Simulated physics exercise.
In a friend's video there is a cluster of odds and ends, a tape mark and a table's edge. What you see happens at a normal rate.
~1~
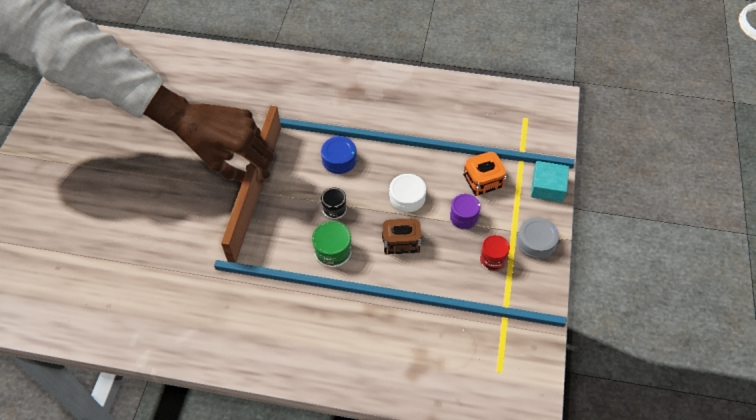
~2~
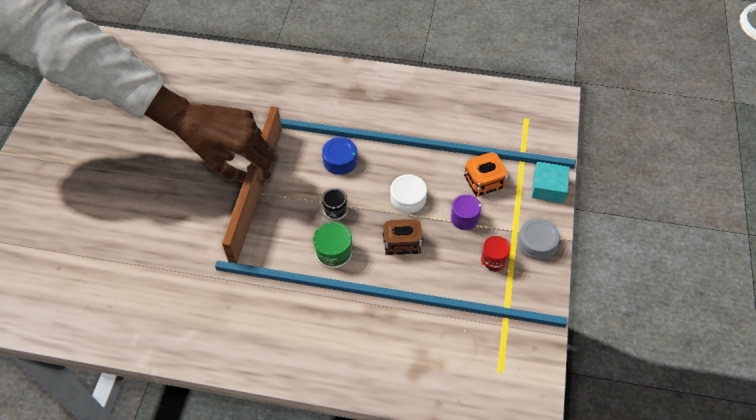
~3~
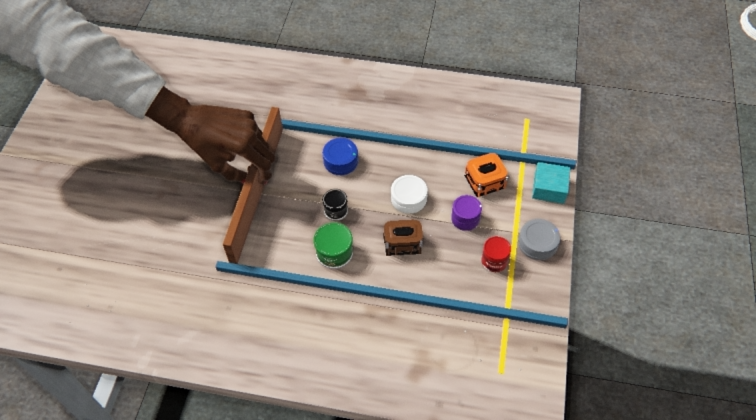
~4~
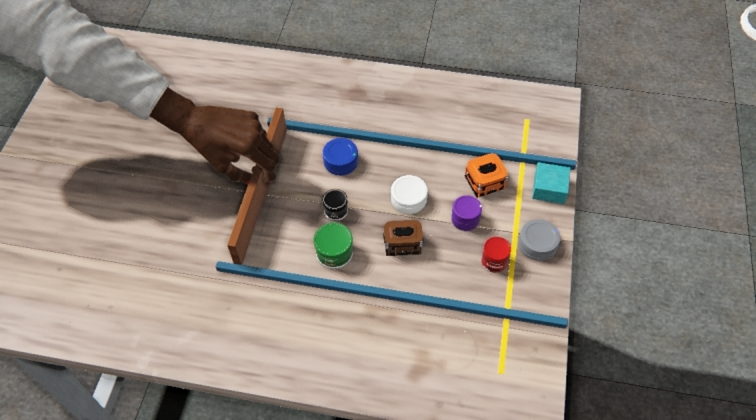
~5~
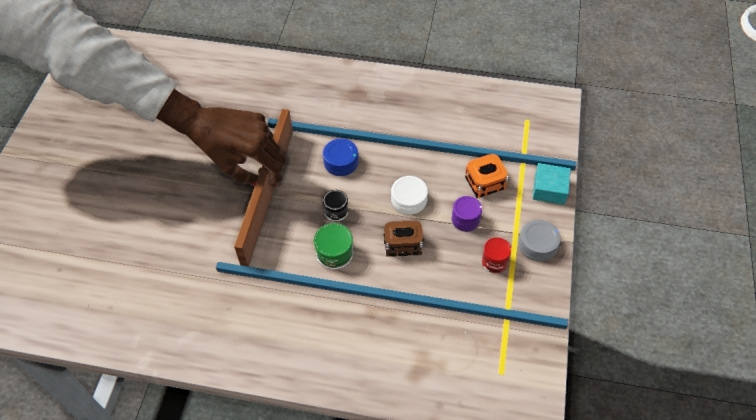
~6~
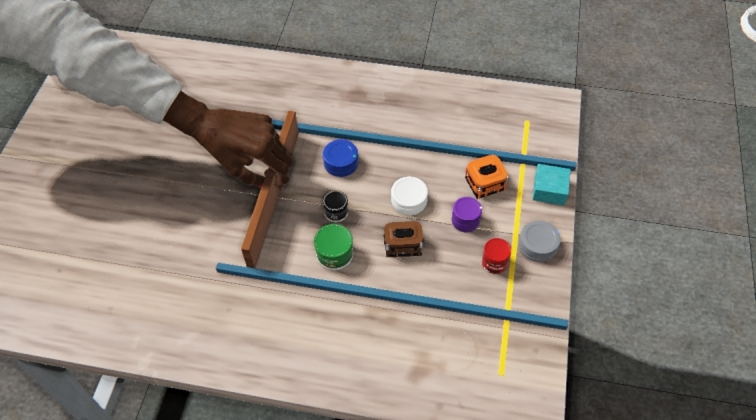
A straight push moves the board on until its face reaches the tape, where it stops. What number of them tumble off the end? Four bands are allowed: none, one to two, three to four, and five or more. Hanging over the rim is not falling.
The answer is one to two.
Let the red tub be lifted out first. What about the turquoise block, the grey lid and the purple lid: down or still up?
Turquoise block - gone; grey lid - gone; purple lid - safe.
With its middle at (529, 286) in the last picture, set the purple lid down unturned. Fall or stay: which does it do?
From that start, the object then is safe.
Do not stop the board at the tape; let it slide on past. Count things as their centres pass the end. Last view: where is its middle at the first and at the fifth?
At the first moment about (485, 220), at the next about (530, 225).
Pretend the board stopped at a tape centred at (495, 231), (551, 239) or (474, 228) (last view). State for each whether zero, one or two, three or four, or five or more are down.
In order: One to two, at least five, none at all.
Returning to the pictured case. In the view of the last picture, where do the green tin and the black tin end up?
The green tin settles near (531, 284); as for the black tin, near (529, 238).
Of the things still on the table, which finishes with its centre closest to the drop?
Orange case.
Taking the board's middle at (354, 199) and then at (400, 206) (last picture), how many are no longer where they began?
Tally: First 3; then 5.
Soon after, none off yet; turquoise block at rest near (552, 185); grey lid at rest near (539, 241); red tub at rest near (496, 256).
In the end, the number that fall off is one or two; gone, grey lid and turquoise block.
